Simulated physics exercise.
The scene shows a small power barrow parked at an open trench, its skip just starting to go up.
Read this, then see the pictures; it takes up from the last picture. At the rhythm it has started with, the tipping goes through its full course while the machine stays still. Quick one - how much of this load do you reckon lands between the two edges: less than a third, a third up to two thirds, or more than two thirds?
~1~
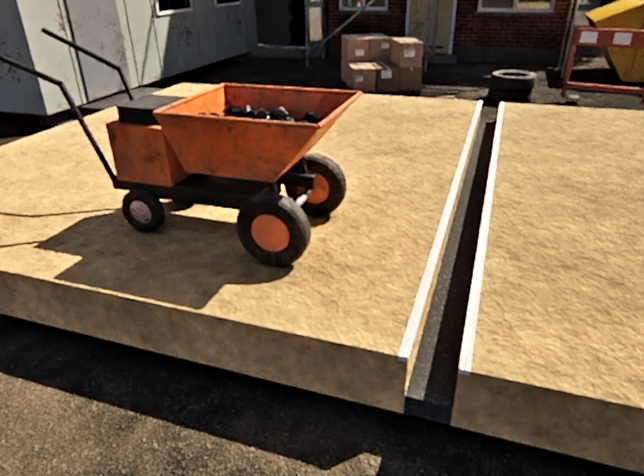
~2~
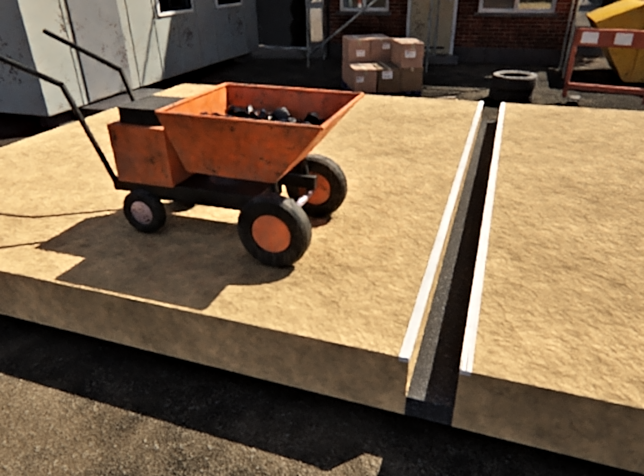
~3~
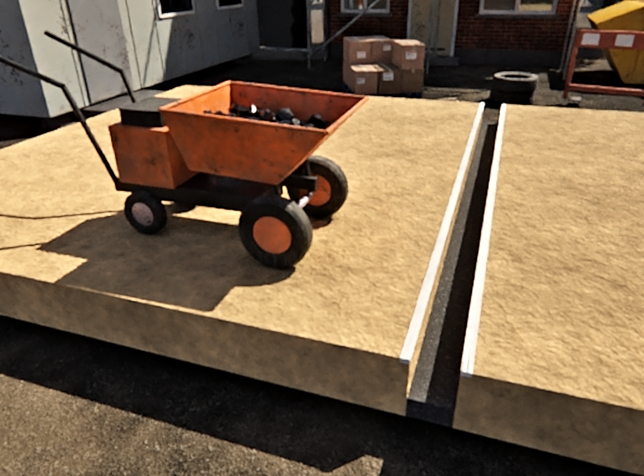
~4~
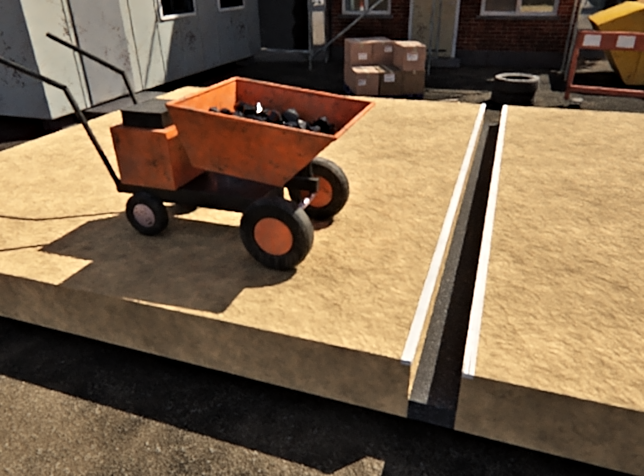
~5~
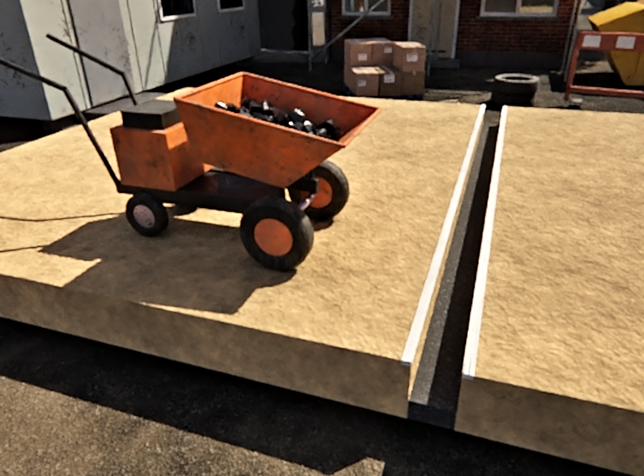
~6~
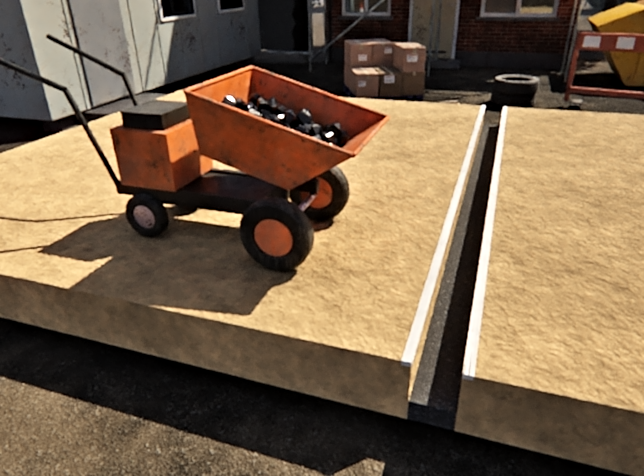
I reckon a third up to two thirds.
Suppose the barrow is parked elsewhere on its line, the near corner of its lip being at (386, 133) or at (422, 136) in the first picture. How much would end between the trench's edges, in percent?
About 20 %, then 0 %.
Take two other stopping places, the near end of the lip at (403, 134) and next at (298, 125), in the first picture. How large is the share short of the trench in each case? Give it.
The first position yields around 0 per cent; the second yields around 30 per cent.
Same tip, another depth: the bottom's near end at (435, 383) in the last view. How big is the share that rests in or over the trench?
Estimated share: Approx. 40 %.
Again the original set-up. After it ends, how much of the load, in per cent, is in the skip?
25 in a hundred, roughly.
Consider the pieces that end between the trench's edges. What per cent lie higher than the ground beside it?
Around 0 in a hundred.
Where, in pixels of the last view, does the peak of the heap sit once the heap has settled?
In the last picture, the peak is close to (428, 249).
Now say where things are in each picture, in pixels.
Lip of the skip at (318, 127), level; top of the load at (258, 126), lumps of coal; first edge of the trench at (415, 316); far edge at (470, 327), the trench under half as wide as the skip, and about as deep as wide, in the first frame.
Lip of the skip at (321, 129), level; top of the load at (260, 126), in the second frame.
Lip of the skip at (326, 133), tipped barely; top of the load at (246, 120), in the third frame.
Lip of the skip at (334, 139), tipped a little; top of the load at (251, 119), in the fourth frame.
Lip of the skip at (343, 146), tipped a little; top of the load at (247, 117), in the fifth frame.
Lip of the skip at (353, 156), tipped clearly; top of the load at (255, 113); first edge of the trench at (419, 321); far edge at (474, 332), in the sixth frame.
Soon, skip tipped steeply; all in the skip.
A while on, skip tipped right over; about two thirds in the skip; about a quarter short of the trench; a small part in or heaped over the trench; a stray few falling.
Towards the end, skip tipped right over; about a quarter in the skip; about a quarter short of the trench; about half in or heaped over the trench; a stray few beyond it.
Finally, skip tipped right over; about a quarter in the skip; about a quarter short of the trench; about half in or heaped over the trench; a stray few beyond it.
